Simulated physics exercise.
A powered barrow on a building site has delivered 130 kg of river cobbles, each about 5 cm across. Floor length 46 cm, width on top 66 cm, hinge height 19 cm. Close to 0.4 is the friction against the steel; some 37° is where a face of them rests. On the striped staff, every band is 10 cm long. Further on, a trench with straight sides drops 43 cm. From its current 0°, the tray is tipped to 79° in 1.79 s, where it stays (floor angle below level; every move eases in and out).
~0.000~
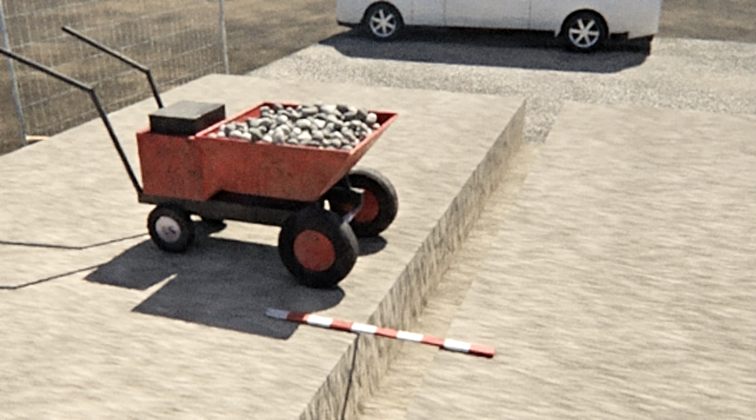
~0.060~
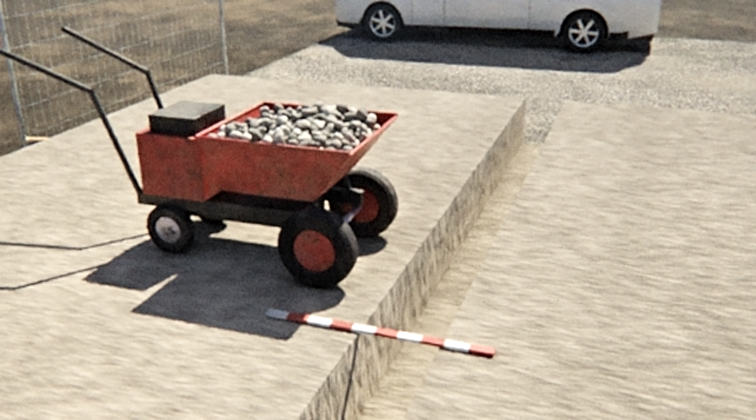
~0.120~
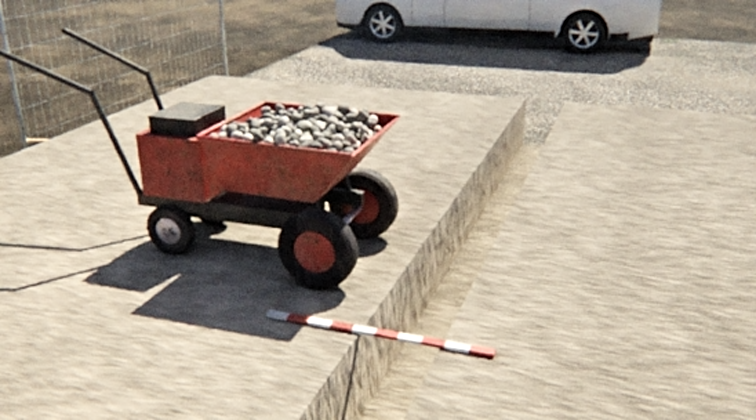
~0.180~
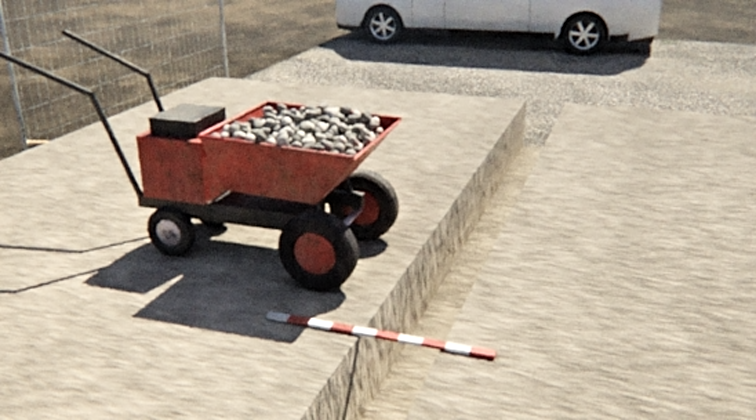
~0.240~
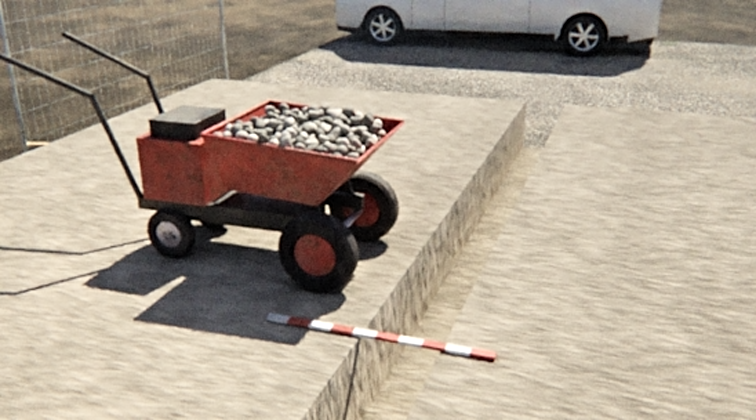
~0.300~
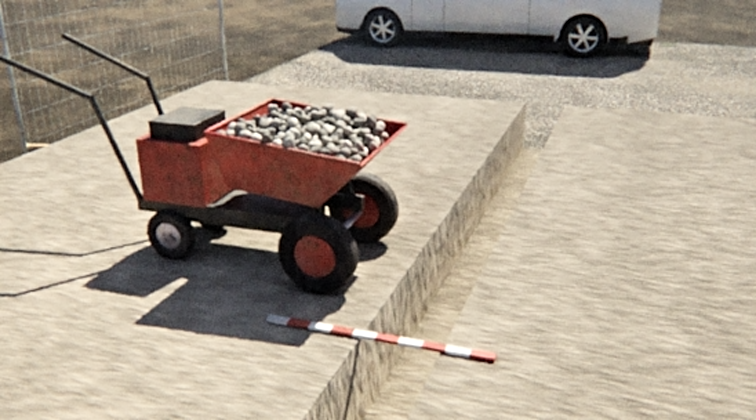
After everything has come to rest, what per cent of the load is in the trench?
I would say 59 percent.
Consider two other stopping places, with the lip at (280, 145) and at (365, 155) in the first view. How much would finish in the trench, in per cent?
Near 80 per cent from the first place, 30 from the second.
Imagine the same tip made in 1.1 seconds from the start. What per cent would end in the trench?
Trench share: Approx. 55%.
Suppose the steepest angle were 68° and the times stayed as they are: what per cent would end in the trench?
About 60 per cent would end up in the trench.
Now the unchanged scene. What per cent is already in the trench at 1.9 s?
Around 35 per cent of it, at that instant.
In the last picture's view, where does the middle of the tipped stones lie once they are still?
Around (466, 336).
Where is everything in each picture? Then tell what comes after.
In the first frame, the tray is at 0°, its lip at (350, 154); the top of the load is at (318, 111).
In the second frame, lip at (350, 154), floor tilted 0°, highest stones at (313, 112); the stones move at 0.1 m/s on average.
In the third frame, lip at (352, 156), floor tilted 1°, highest stones at (307, 112); the stones move at 0.1 m/s on average.
In the fourth frame, lip at (354, 159), floor tilted 2°, highest stones at (309, 112); the stones move at 0.2 m/s on average.
In the fifth frame, the tray is at 4°, its lip at (357, 162); the top of the load is at (312, 113); the stones move at 0.2 m/s on average.
In the sixth frame, lip at (360, 165), floor tilted 6°, highest stones at (305, 113); the stones move at 0.3 m/s on average.
After 1.3 s the floor is at 67°; 93 % in the tray, 5 % in the trench, 1 % past the trench; the foremost stones are at (481, 278).
After 1.9 s the floor is at 79°; 24 % in the tray, 37 % in the trench, 39 % past the trench; the foremost stones are at (604, 302).
After 2.2 s the floor is at 79°; 3 % in the tray, 55 % in the trench, 42 % past the trench; the foremost stones are at (654, 308).
After 4.2 s the floor is at 79°; 0 % in the tray, 59 % in the trench, 41 % past the trench; the foremost stones are at (662, 308).
